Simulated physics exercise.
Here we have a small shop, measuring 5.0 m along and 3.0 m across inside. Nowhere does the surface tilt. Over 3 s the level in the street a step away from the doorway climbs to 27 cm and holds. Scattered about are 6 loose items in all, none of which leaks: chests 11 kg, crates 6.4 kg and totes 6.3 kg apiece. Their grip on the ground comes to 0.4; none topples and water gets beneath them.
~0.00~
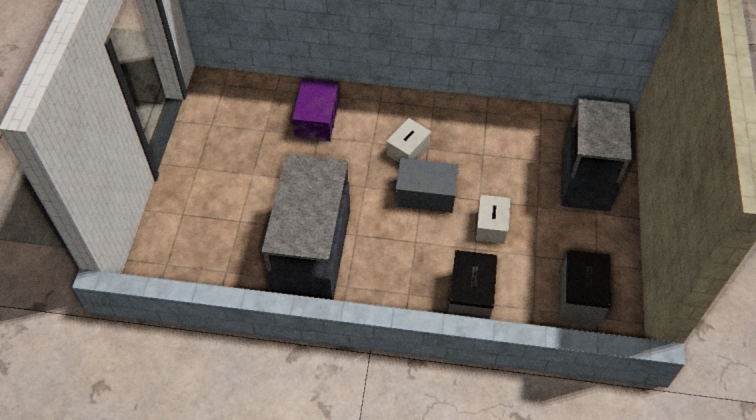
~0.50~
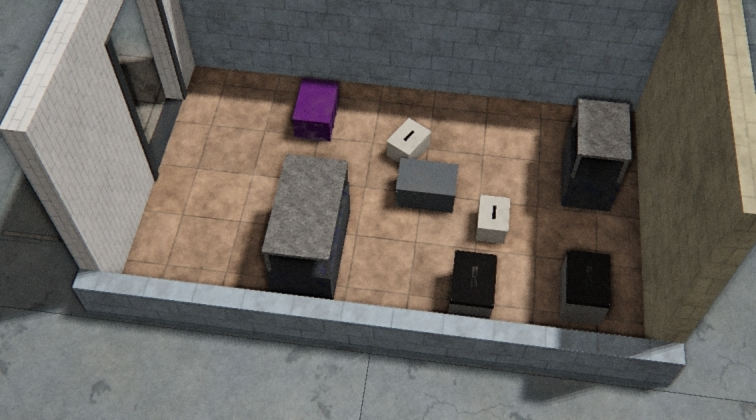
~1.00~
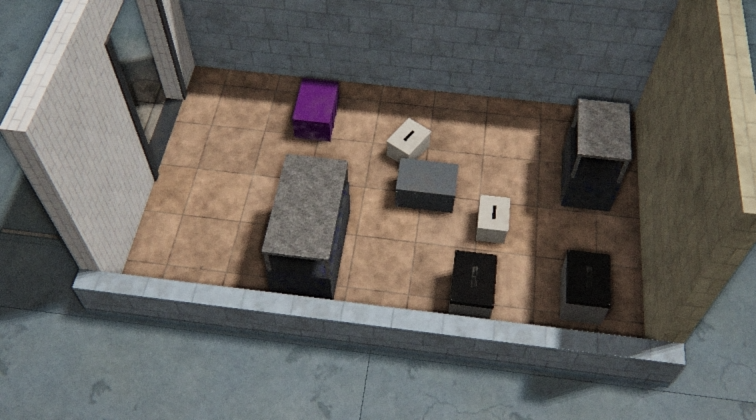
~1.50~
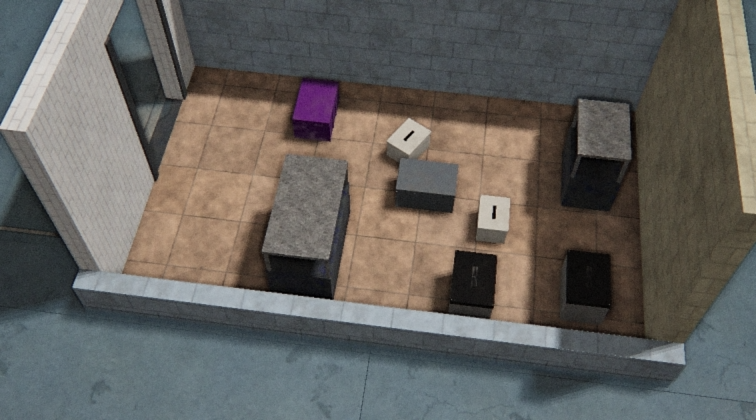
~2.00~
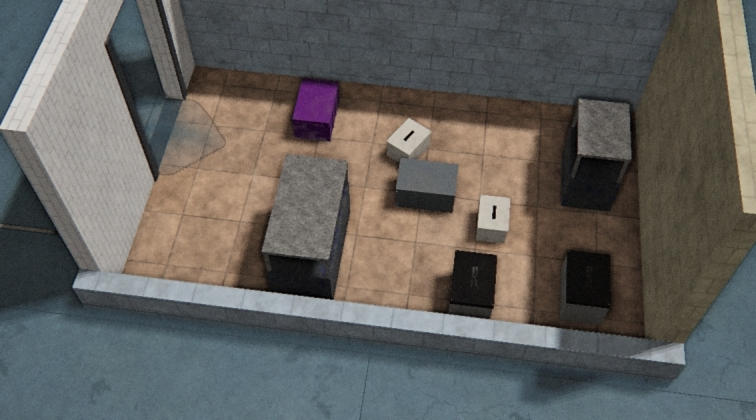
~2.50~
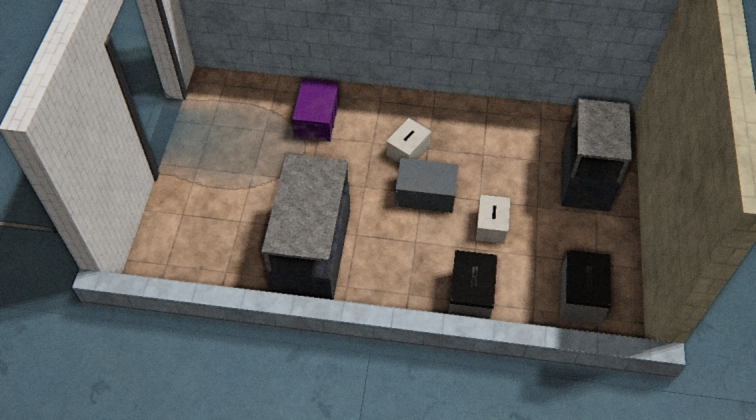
Shallow water enters through the doorway at left and spreads across the tiled shop floor.
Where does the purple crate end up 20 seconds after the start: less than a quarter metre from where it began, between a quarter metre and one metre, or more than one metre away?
Looks like it will be displaced a long way.
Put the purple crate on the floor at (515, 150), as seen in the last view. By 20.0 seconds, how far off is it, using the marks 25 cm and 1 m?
Looks like it is swept a long way.
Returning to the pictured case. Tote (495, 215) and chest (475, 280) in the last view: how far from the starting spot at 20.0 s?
They sit 150 cm and 100 cm away, in the order given.
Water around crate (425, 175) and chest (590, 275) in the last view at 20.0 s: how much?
About 19 and 24 cm.
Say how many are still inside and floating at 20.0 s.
By my count, 6.
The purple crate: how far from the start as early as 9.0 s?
Roughly 300 centimetres by that point.
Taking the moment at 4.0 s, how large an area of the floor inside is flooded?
Wet area: Approx. 7.0 m2.
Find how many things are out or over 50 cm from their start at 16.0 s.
5 in all.
After 4.0 s the purple crate is near (408, 97), 1.0 m from its start, afloat; 1 afloat.
After 9.0 s the purple crate is near (597, 114), 3.0 m from its start, afloat; 6 afloat.
After 16.0 s the purple crate is near (605, 110), 3.0 m from its start, afloat; 6 afloat.
After 20.0 s the purple crate is near (607, 107), 3.1 m from its start, afloat; 6 afloat.
